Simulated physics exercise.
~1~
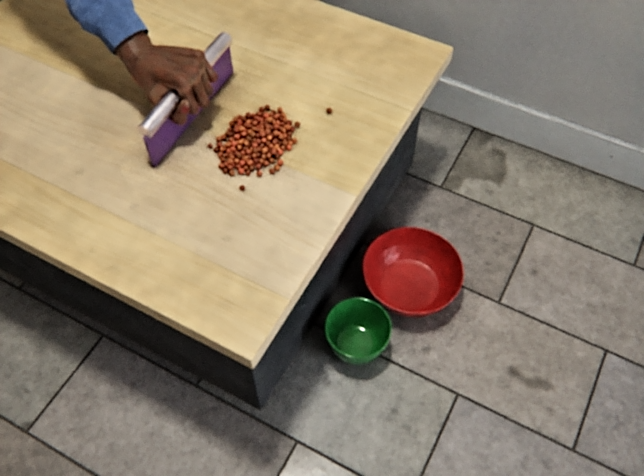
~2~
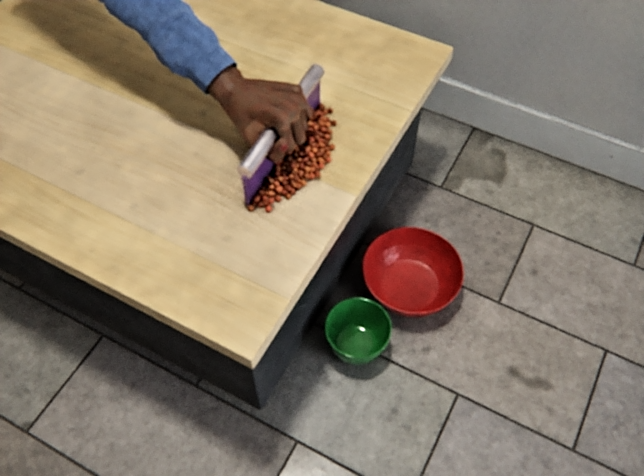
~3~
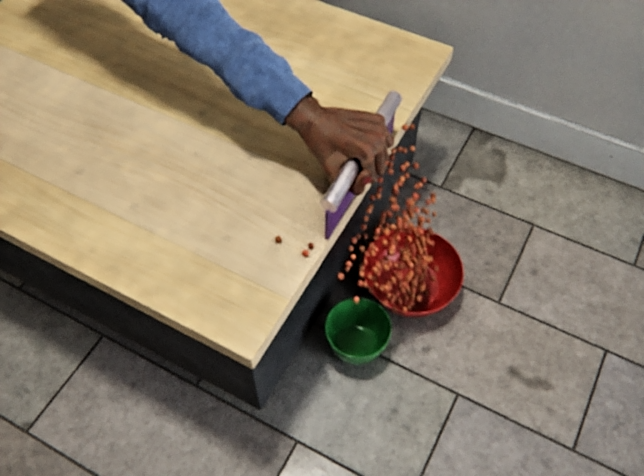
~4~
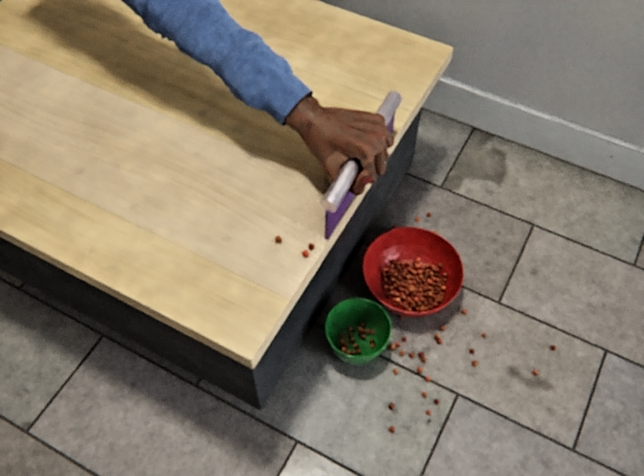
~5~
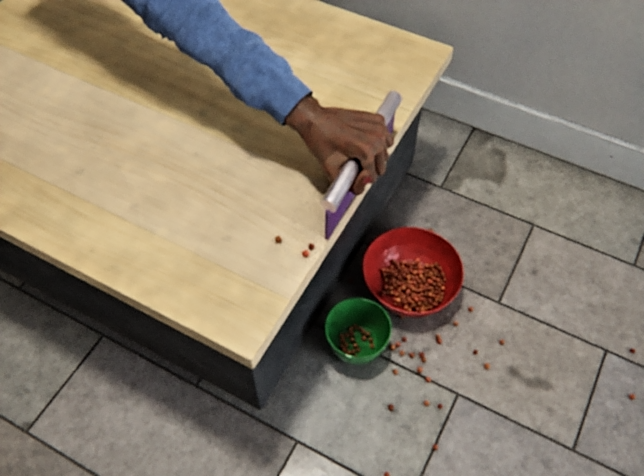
On a wooden tabletop, a hand pushed a pile of small reddish-brown pellets rightward with a scraper until they spilled over the edge, most landing in a red bowl, some in a green one, others scattering across the tiles, while two stayed behind.
